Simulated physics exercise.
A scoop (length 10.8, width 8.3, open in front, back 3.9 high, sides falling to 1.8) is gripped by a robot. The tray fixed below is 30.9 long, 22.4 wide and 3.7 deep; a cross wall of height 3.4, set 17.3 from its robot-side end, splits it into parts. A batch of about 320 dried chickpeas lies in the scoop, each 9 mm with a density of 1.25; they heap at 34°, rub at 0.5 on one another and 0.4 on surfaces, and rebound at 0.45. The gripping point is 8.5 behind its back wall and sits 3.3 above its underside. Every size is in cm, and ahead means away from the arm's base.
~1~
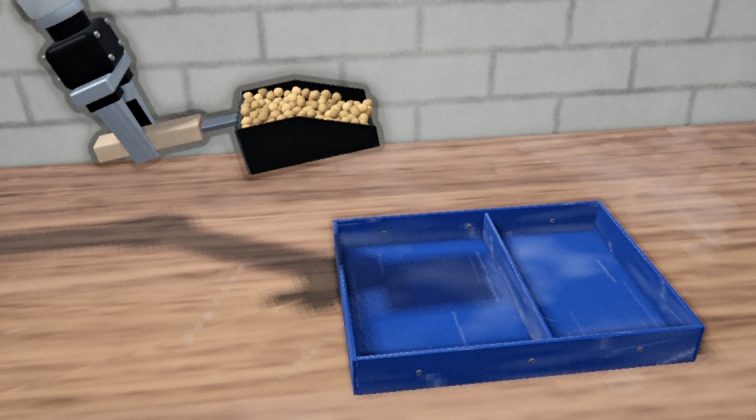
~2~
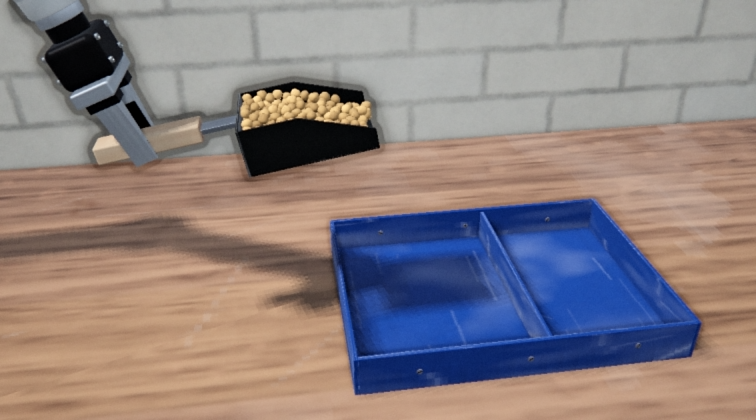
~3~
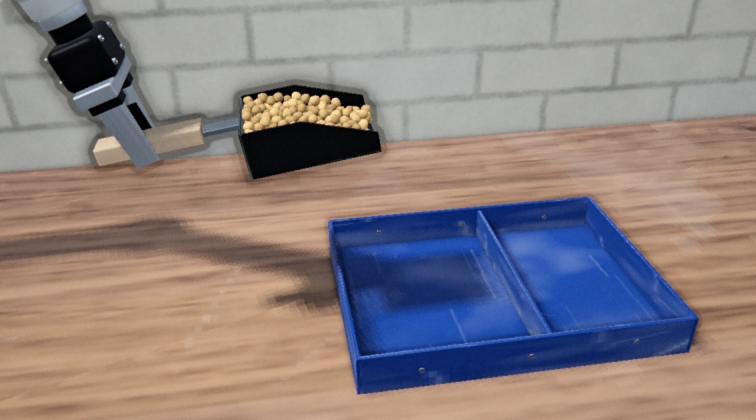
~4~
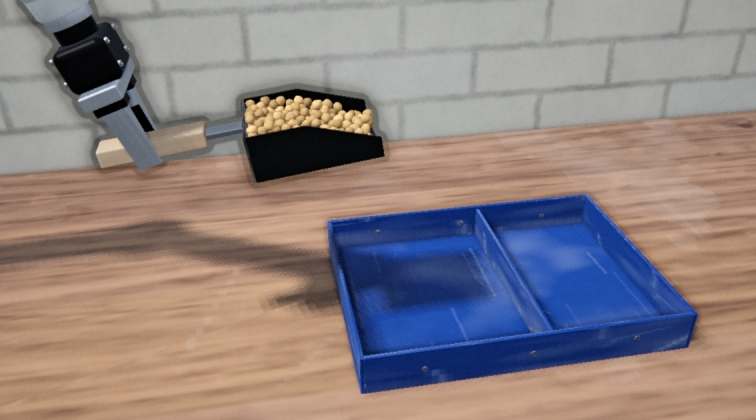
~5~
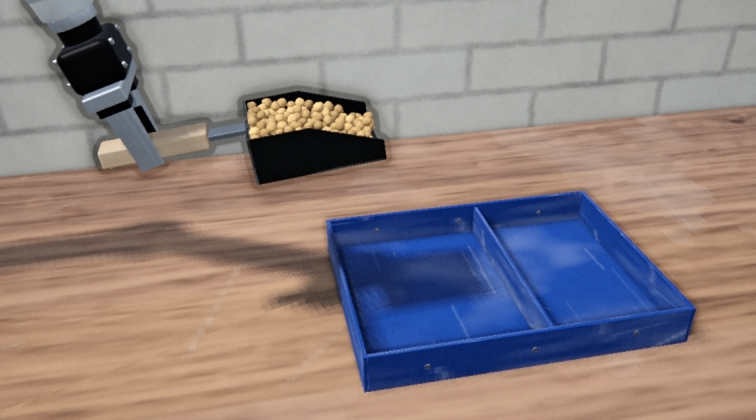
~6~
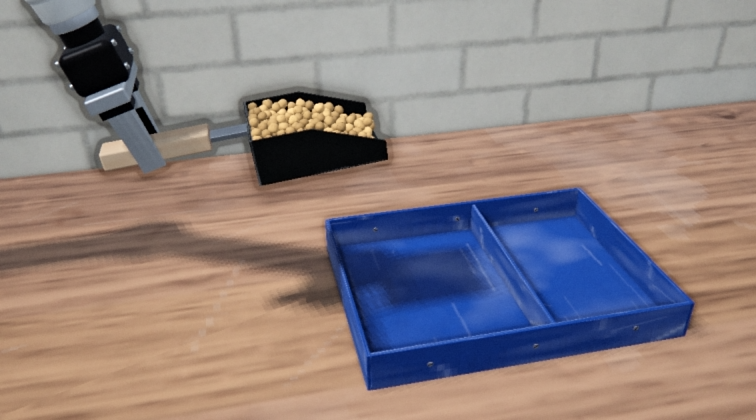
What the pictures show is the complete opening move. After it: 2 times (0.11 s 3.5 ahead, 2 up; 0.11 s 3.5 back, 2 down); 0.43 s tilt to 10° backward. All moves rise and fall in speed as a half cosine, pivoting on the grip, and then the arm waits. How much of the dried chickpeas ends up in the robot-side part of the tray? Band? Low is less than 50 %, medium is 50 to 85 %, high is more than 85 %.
Medium.
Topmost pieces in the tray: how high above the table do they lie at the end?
Close to 2.0 cm above the table.
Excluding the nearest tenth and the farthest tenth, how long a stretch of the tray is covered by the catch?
Some 12 cm long.
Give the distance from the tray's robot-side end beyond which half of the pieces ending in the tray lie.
About 12 cm from the robot-side end.
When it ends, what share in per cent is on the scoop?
35 %.
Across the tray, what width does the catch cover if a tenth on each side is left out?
14 cm.
Then, 0.35 s later, tilted 6° backward, highest piece 23 above the table; 164 on the scoop, 138 in the robot-side part, 1 in the far-side part, 18 in flight or on a rim.
Then, 0.70 s later, tilted 9° backward, highest piece 21 above the table; 201 in the robot-side part, 113 on the scoop, 6 in the far-side part, 1 in flight or on a rim.
Then, 1.07 s later, tilted 10° backward, highest piece 21 above the table; 202 in the robot-side part, 113 on the scoop, 6 in the far-side part.
Then, 2.12 s later, tilted 10° backward, highest piece 21 above the table; 202 in the robot-side part, 113 on the scoop, 6 in the far-side part.
At rest, 202 in the robot-side part, 113 on the scoop, 6 in the far-side part. That is 63 % in the robot-side part of the tray.
